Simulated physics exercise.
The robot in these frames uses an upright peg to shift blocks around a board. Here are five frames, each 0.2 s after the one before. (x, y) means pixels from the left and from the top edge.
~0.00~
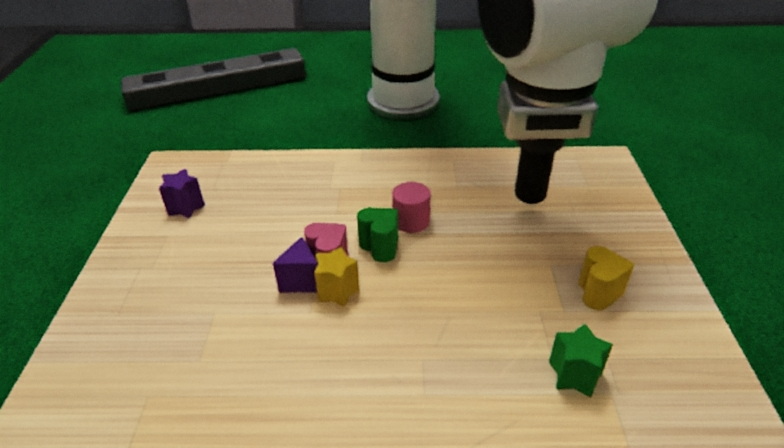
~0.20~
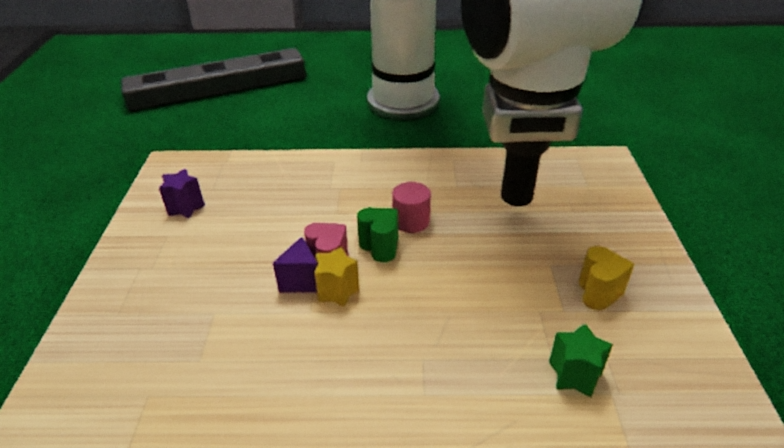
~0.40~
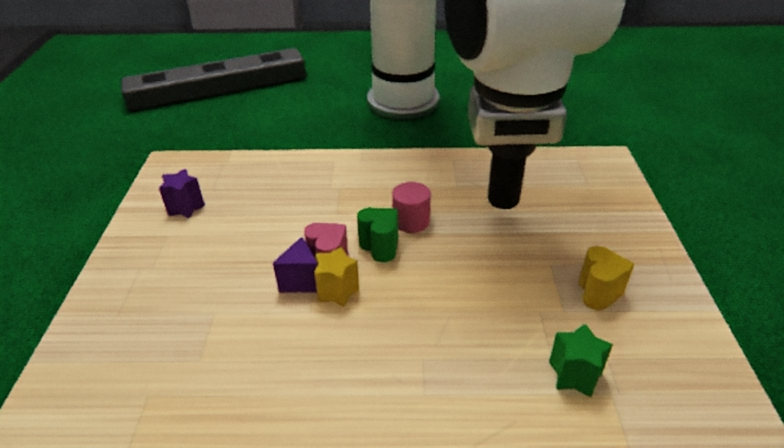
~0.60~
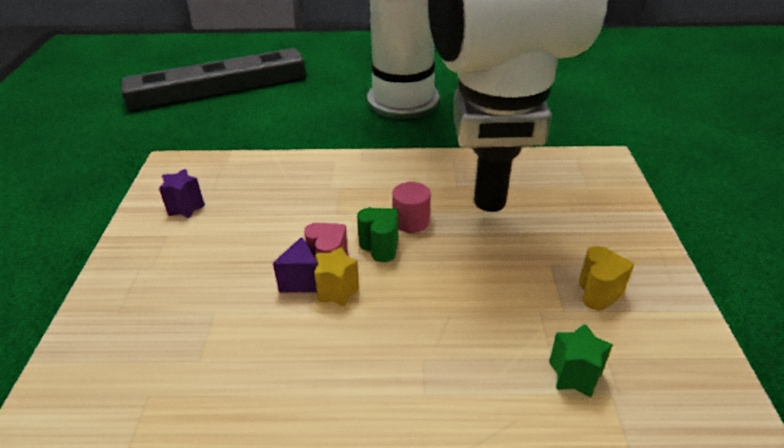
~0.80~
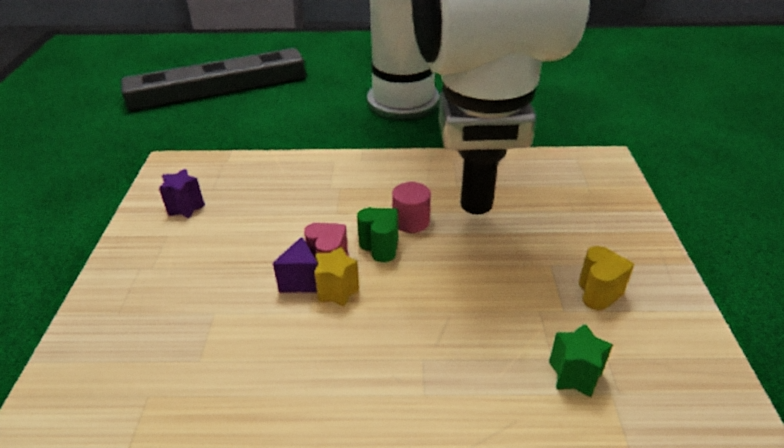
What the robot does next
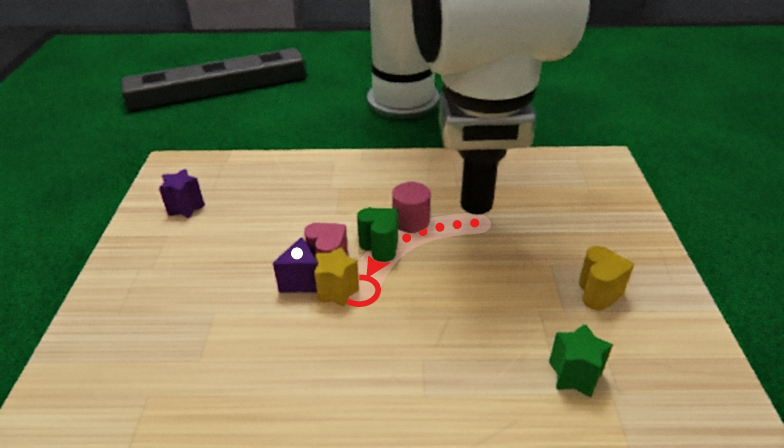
The clip opens on a wooden board scattered with purple, pink, yellow and green blocks, with a robot arm holding a dark upright peg near the far right side. The arm slides the peg steadily left, bringing it nearer the pink cylinder, while all the blocks stay still.
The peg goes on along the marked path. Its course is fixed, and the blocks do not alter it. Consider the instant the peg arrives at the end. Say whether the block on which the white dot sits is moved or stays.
It leaves its spot.
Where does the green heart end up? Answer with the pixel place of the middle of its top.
Most likely (341, 227).
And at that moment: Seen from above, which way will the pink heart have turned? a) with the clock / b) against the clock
My pick is b.
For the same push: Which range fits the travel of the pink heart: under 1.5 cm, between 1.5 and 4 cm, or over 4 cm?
Range: 1.5 to 4 cm.
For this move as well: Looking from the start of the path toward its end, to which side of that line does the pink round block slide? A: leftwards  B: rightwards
The one that fits is B, rightwards.
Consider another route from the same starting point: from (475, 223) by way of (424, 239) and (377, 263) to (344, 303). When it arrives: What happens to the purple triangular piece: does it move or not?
It is no longer where it was.
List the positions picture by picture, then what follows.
Lower end of the peg (530, 196), tops of blocks, purple triangular piece (297, 253), pink heart (326, 234), yellow star (334, 261), green heart (379, 218), pink round block (411, 192), in the first picture.
Peg (517, 198), blocks as before, in the second picture.
Peg (503, 201), blocks as before, in the third picture.
Peg (490, 203), blocks as before, in the fourth picture.
Peg (476, 206), purple triangular piece (297, 253), pink heart (326, 234), yellow star (334, 261), green heart (379, 218), pink round block (411, 192), in the fifth picture.
The drawn path runs from (475, 223) via (425, 231) and (384, 254), ending at (360, 290); the dot is on the purple triangular piece.
What follows on the original path. One third of the way, peg (425, 214); pink round block (394, 192).
Two thirds of the way, peg (384, 237); purple triangular piece (291, 255), turned 25° anticlockwise; pink heart (307, 234), turned 15° anticlockwise; green heart (345, 226), turned 15° clockwise; pink round block (383, 192).
At the end, peg (359, 273); purple triangular piece (286, 256), turned 15° anticlockwise; pink heart (306, 234), turned 20° anticlockwise; yellow star (323, 271), turned 20° clockwise; green heart (341, 227), turned 25° clockwise; pink round block (383, 192).
